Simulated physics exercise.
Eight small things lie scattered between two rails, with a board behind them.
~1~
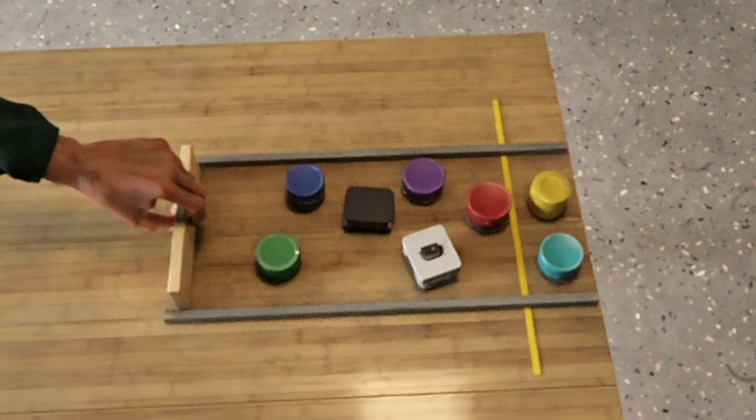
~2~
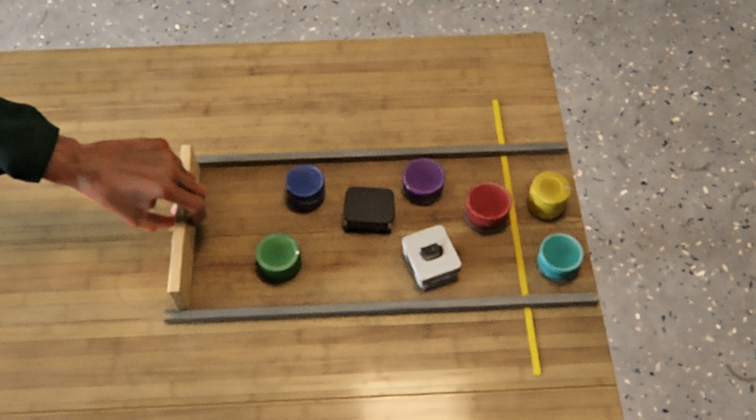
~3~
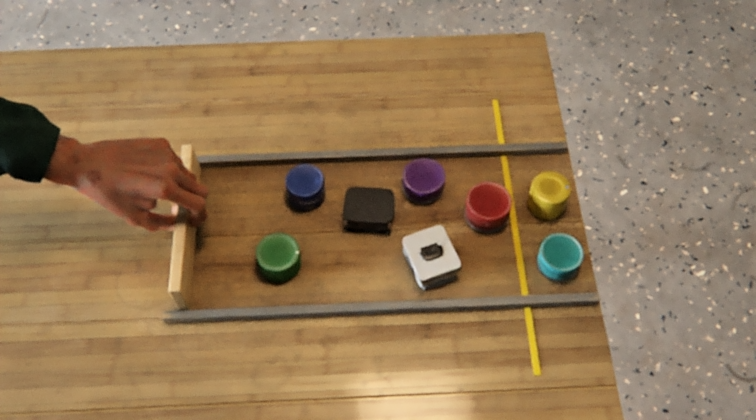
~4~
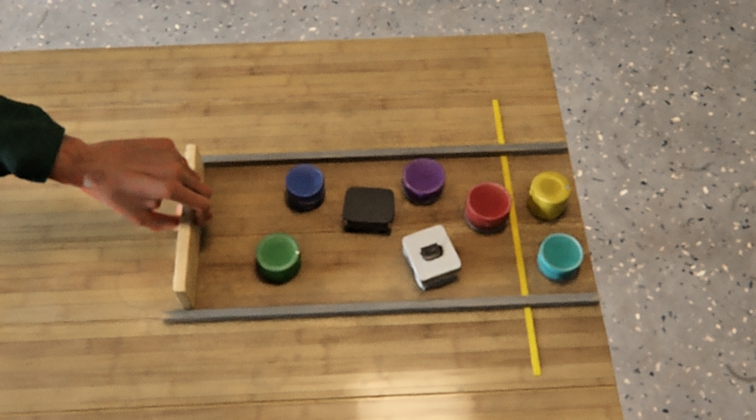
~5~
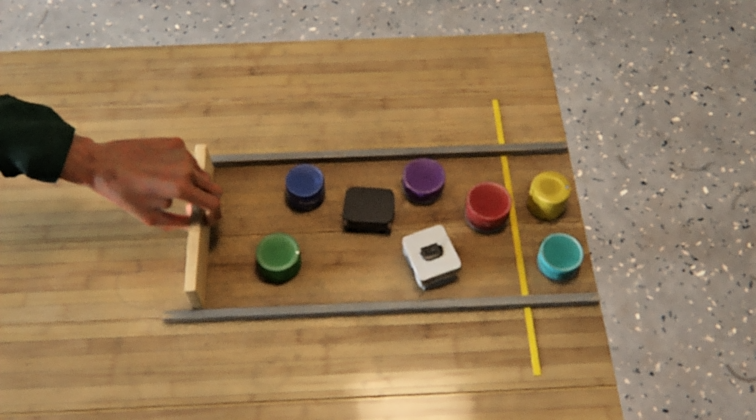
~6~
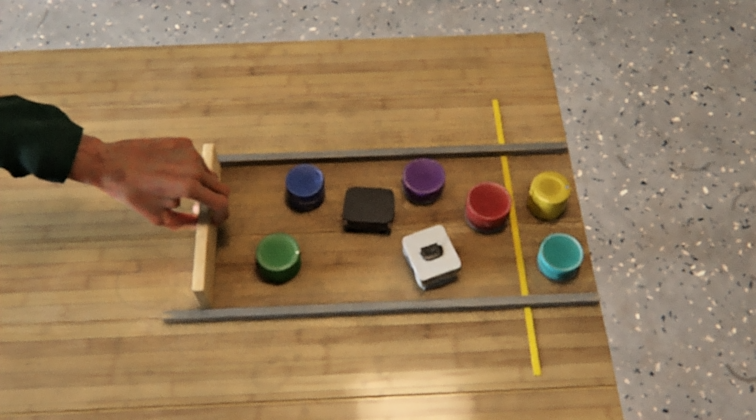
A hand slides a wooden board slightly right between two rails, behind eight scattered small objects.
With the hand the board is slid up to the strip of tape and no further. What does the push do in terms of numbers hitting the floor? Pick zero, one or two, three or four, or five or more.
It sends three or four to the floor.
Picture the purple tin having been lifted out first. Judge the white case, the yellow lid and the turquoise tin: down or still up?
The white case stays put, the yellow lid goes down, the turquoise tin goes down.
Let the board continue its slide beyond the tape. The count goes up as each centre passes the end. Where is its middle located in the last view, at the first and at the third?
Pixels, in order: Around (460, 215), around (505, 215).
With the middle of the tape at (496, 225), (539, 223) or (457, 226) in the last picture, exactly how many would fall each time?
It would be 2, then 5, then 0.
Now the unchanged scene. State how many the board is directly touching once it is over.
It adds up to 3.
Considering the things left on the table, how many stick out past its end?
The tally is 2.
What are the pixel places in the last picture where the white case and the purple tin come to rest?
Final centres, in order: Near (586, 265), near (565, 165).
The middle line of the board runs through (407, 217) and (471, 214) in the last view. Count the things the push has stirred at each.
Counting first: 6, next 8.
A little later, none off yet; turquoise tin at rest near (559, 258); yellow lid at rest near (549, 196); red pot at rest near (488, 207).
When it is over, the number that fall off is three or four; down, red pot, yellow lid and turquoise tin.
